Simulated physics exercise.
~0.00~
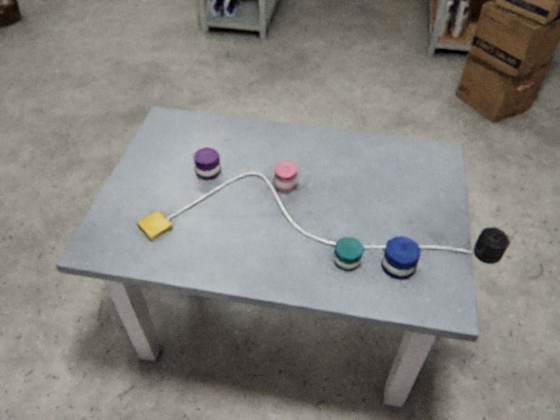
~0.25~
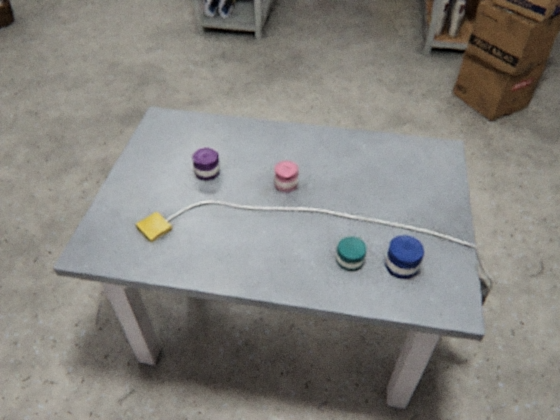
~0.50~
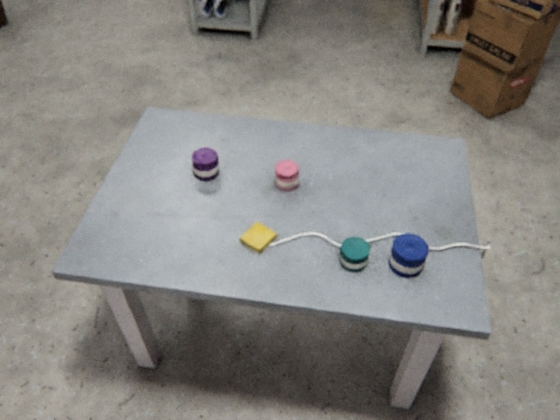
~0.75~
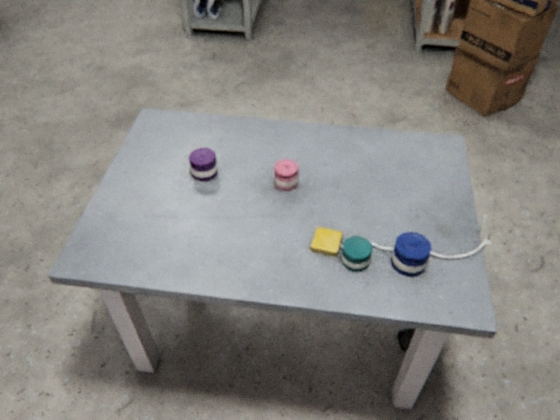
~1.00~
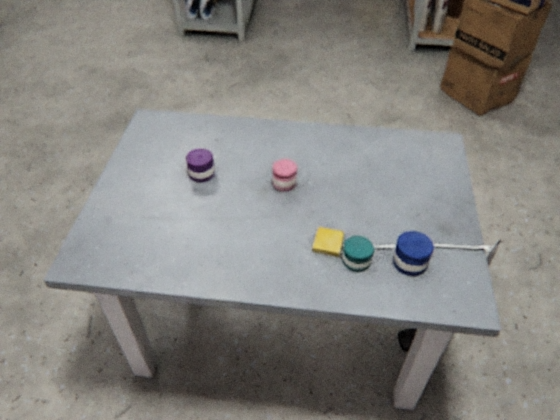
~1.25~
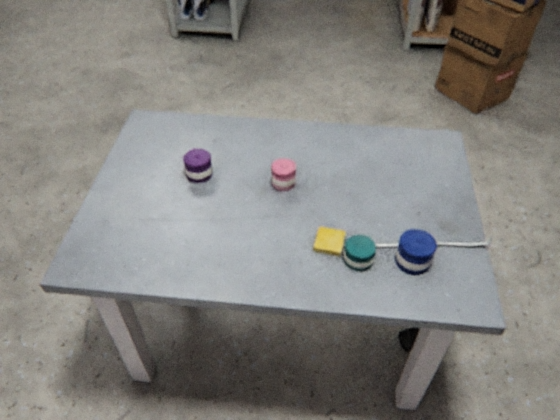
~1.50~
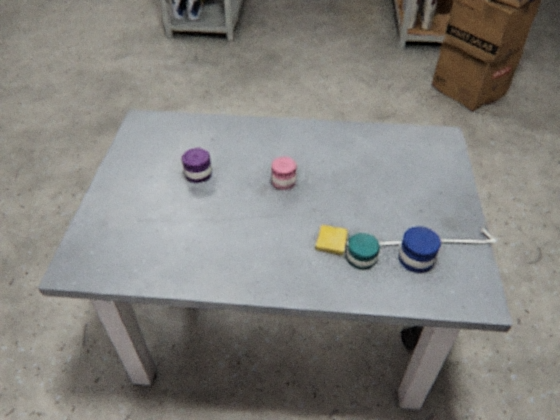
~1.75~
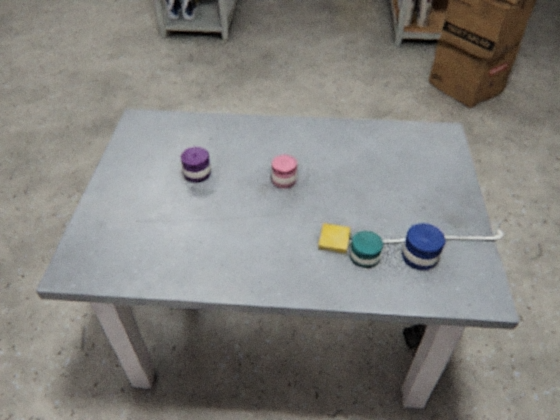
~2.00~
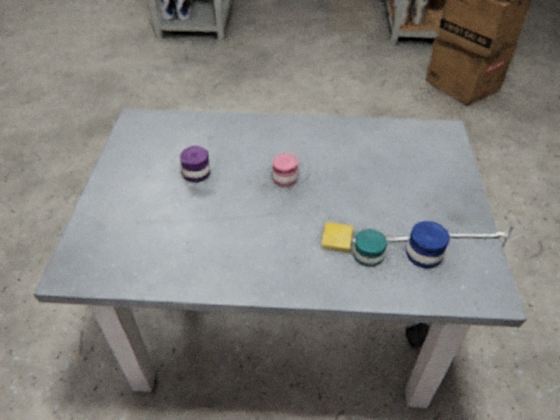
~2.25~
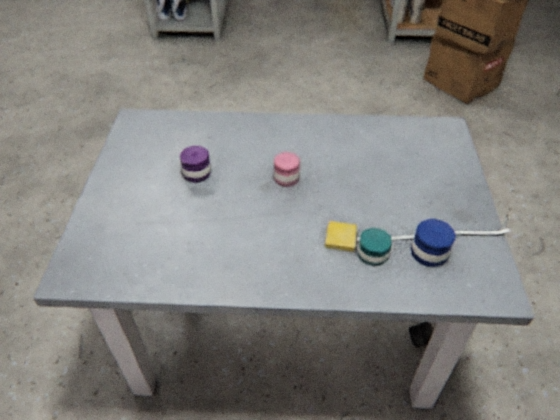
On a grey shop table, a black object dropping off the right edge, its white cable dragging a yellow block beside the teal canister.
